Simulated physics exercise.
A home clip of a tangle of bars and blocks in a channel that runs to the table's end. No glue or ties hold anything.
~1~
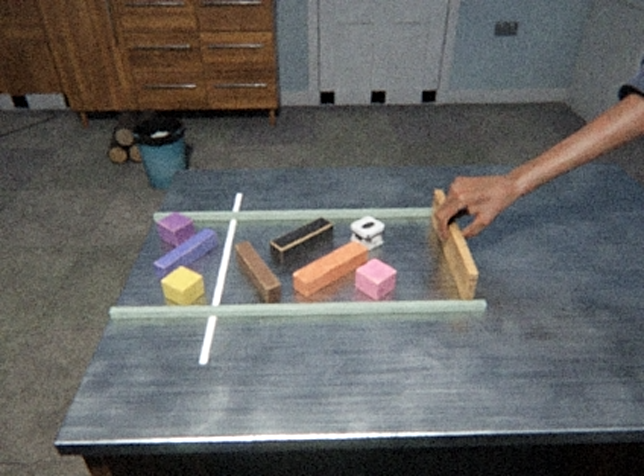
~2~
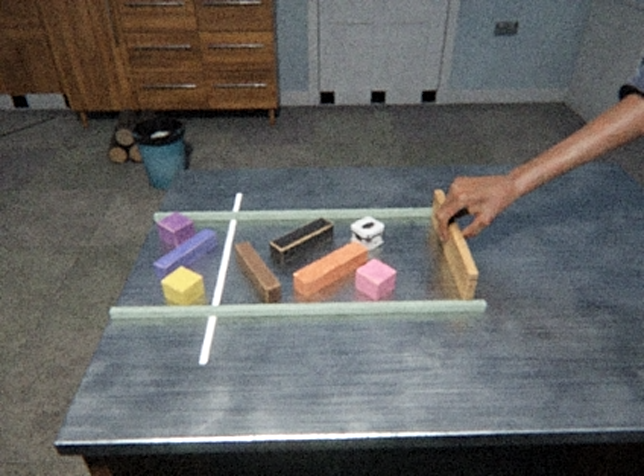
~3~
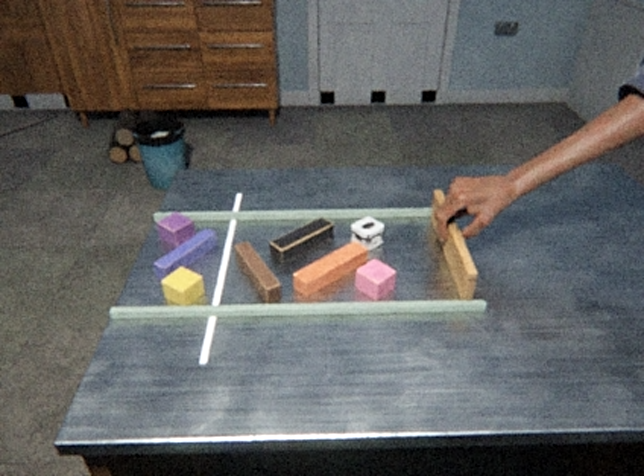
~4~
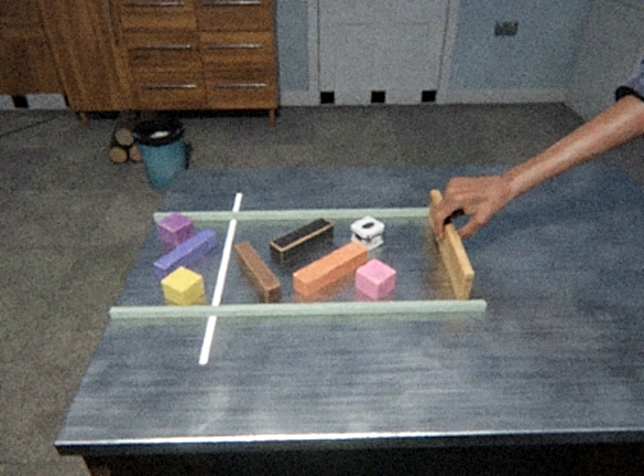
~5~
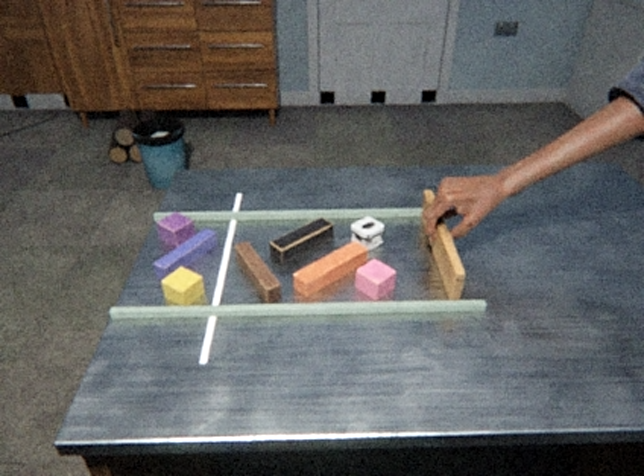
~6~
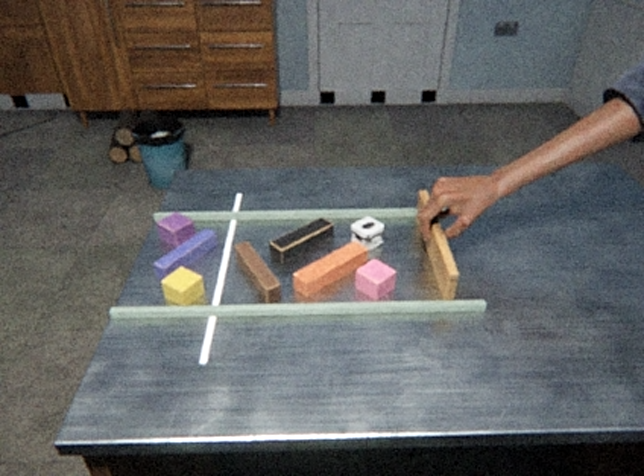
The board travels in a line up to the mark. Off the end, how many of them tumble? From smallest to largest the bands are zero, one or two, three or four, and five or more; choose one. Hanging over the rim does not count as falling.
The right band is zero.
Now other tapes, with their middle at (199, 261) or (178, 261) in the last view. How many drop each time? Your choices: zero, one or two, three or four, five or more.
In turn: 3 or 4; 3 or 4.
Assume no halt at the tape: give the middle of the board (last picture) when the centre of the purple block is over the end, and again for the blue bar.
I reckon its middle sits around (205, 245) and then around (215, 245).
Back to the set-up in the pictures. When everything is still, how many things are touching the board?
Counting them up gives 4.
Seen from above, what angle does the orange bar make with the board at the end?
About 35°.
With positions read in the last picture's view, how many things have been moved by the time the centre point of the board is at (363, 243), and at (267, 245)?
The first number is 3, the next one 7.
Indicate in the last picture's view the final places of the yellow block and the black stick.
The first one ends at (141, 273), the second at (200, 232).
Soon after, none off yet; purple block at rest near (177, 230); blue bar at rest near (188, 254); yellow block at rest near (183, 287).
At rest, the number that fall off is zero.
